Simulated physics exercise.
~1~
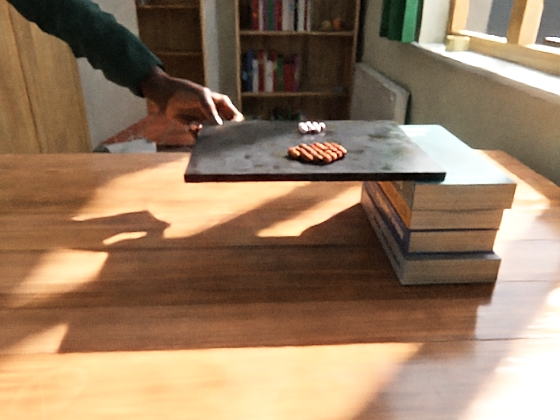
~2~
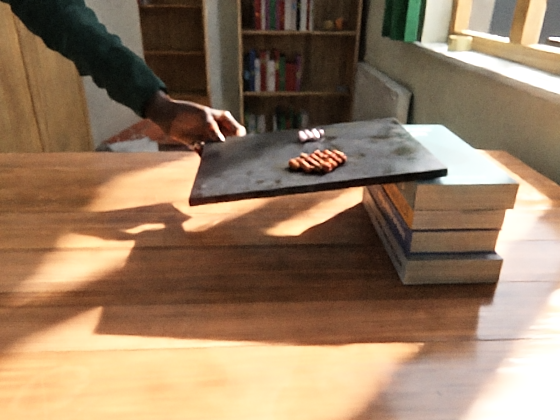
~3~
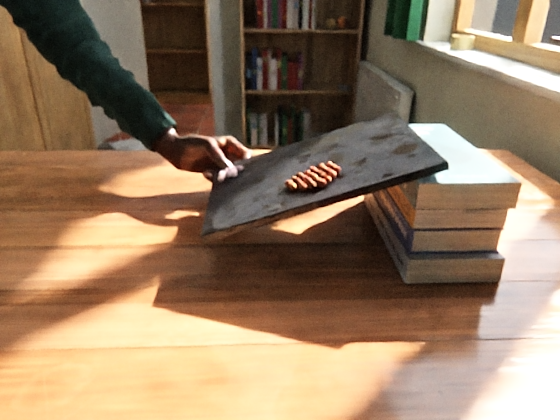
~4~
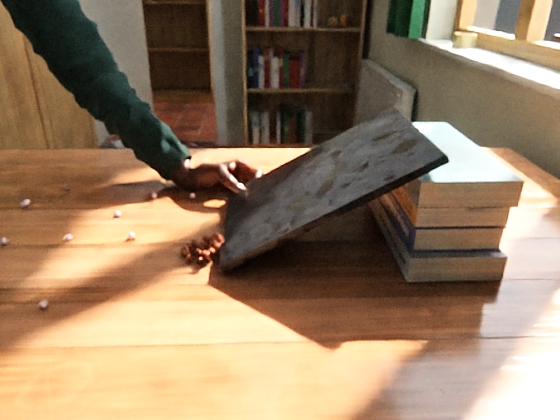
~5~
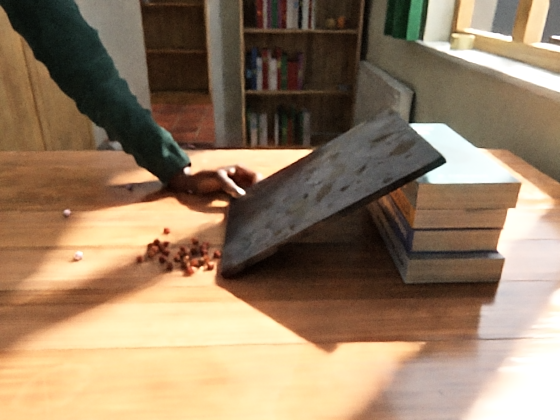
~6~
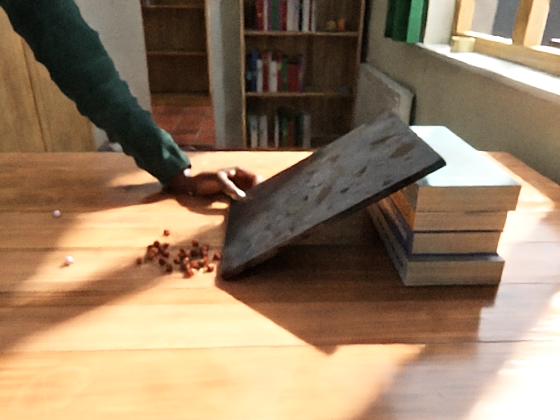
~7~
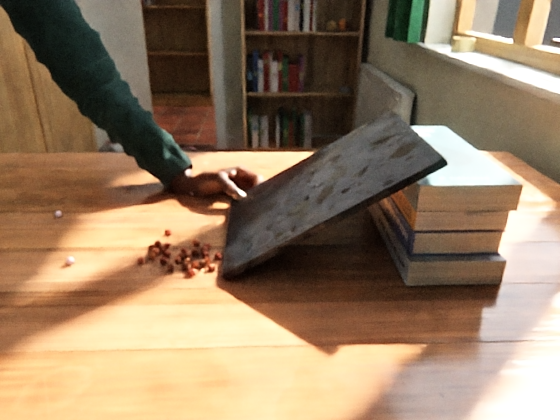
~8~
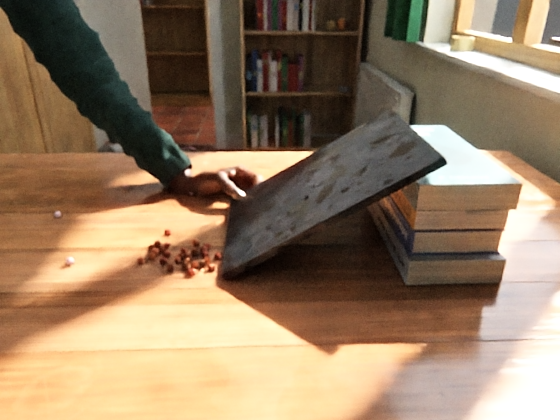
At first, a hand in a dark green sleeve holds up the left end of a dark board, its right end resting on a stack of books, with a small pale heap at the back and a reddish-brown heap in front. The hand lowers its end, and the pale pieces slide toward it before the reddish ones move. As the board comes down to the wooden table as a ramp, both heaps slide off. The pale pieces scatter far left, while the reddish ones spread close to the board's foot. Finally, only a couple of pale pieces remain visible, farther away.
